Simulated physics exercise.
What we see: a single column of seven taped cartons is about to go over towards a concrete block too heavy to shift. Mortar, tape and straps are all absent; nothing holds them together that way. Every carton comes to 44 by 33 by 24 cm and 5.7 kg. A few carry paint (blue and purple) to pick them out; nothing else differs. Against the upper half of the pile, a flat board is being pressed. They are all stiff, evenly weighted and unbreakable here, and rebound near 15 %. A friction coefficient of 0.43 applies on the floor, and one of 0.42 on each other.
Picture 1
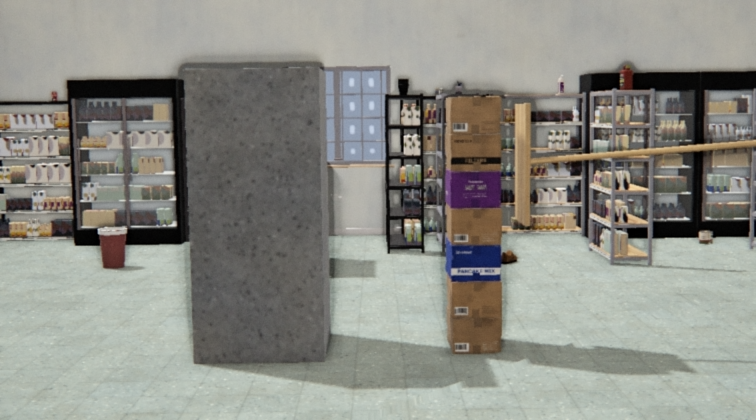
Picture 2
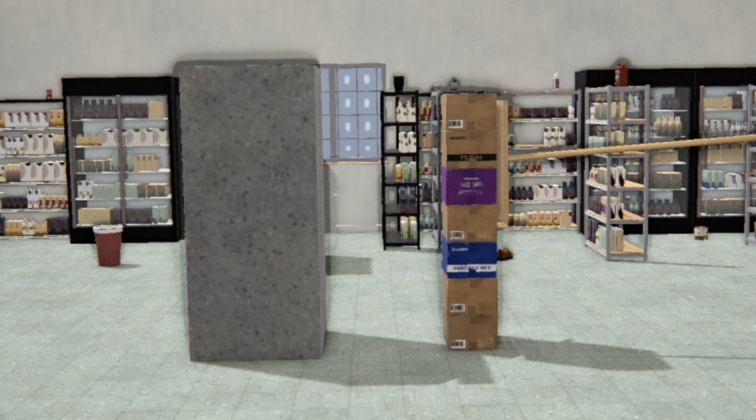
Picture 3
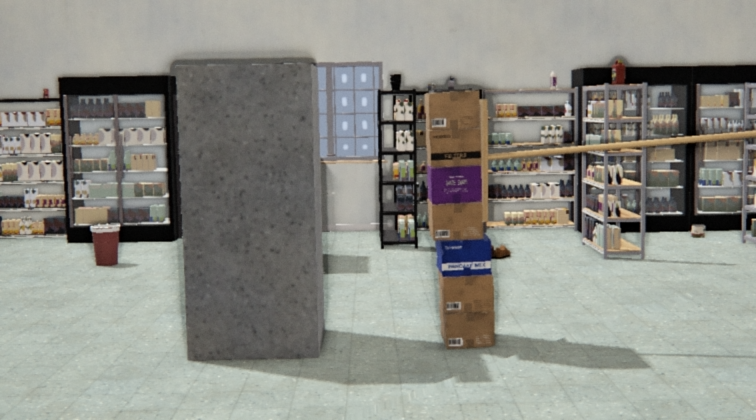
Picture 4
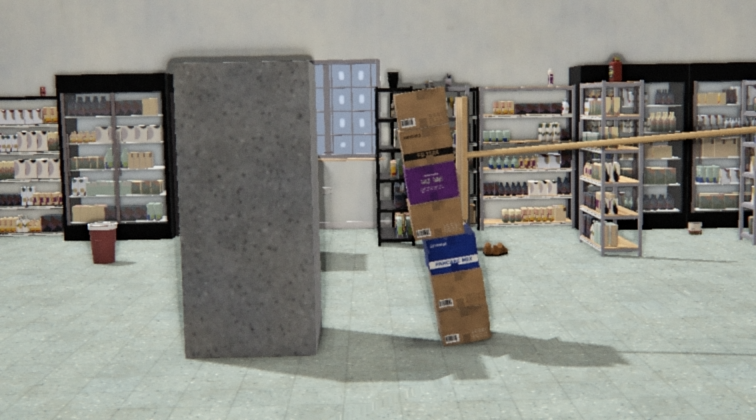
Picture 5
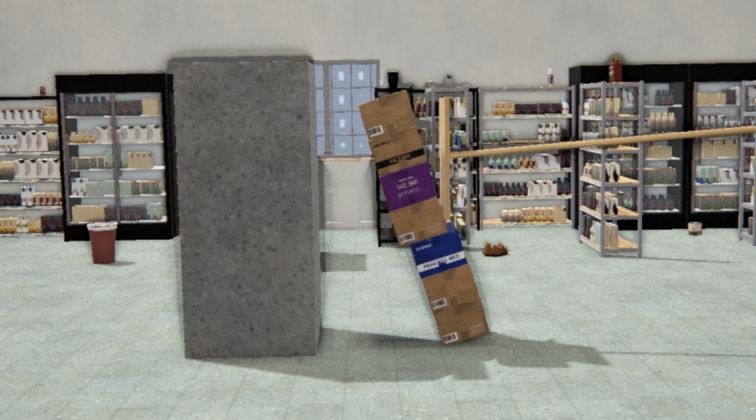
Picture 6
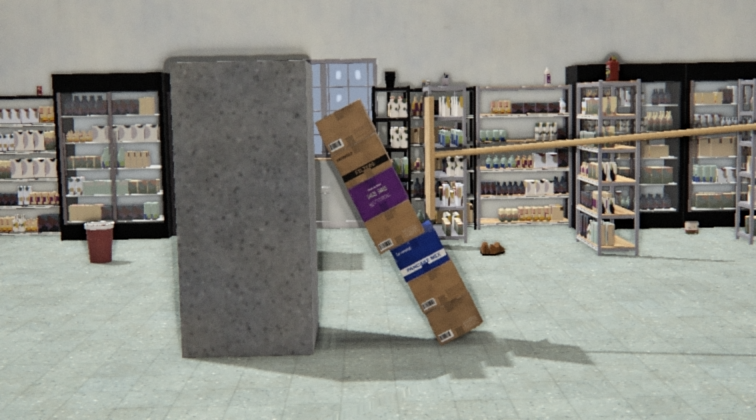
A flat board pushes a stack of cardboard boxes leftward, tilting it toward a gray block.
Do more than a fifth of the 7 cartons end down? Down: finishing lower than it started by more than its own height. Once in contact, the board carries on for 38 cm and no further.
No.
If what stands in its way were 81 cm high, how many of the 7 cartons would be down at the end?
5.
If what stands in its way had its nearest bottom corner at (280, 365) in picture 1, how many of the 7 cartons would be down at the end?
That would give 5.
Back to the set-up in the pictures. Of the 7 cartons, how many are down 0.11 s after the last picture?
0 by that time.
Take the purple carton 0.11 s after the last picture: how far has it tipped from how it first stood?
30°.
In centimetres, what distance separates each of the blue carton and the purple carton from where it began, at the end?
Net displacement (cm): Blue = 40; purple = 70.
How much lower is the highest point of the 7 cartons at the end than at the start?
The top ends up some 5 cm lower.
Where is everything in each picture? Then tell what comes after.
In the first frame (we follow the side turned to the camera), board (528, 148) 15 cm short; purple carton (476, 190); blue carton (476, 264); no piece has moved.
Board (506, 145) 37 mm short; purple carton (472, 187), in the second frame.
Board (485, 144) 8 cm in; purple carton (457, 185) displaced 8 cm; blue carton (467, 258) displaced 21 mm; 5 stirred so far, in the third frame.
Board (465, 142) 19 cm in; purple carton (432, 183) tipped 9°; blue carton (453, 254) tipped 8°; steepest lean 9°, the carton at (422, 109); 7 stirred so far, in the fourth frame.
Board (447, 142) 30 cm in; purple carton (408, 187) tipped 17°; blue carton (439, 254) tipped 17°; steepest lean 17°, the carton at (387, 115); 7 stirred so far, in the fifth frame.
Board (432, 142) 38 cm in, stopped; purple carton (378, 195) tipped 26°; blue carton (420, 256) tipped 26°; 7 stirred so far, in the sixth frame.
Then, 0.06 s on from the sixth picture, none of the 7 cartons down, 7 disturbed; blue carton tipped 30°; purple carton tipped 30°, 9 cm lower.
Then, 0.11 s on from the sixth picture, none of the 7 cartons down, 7 disturbed; blue carton tipped 33°; purple carton tipped 33°, 11 cm lower.
Finally, none of the 7 cartons down, 7 disturbed; blue carton tipped 33°; purple carton tipped 33°, 12 cm lower. That is 0 per cent. Seen by the last camera, middles, blue carton near (407, 254), purple carton near (360, 200).
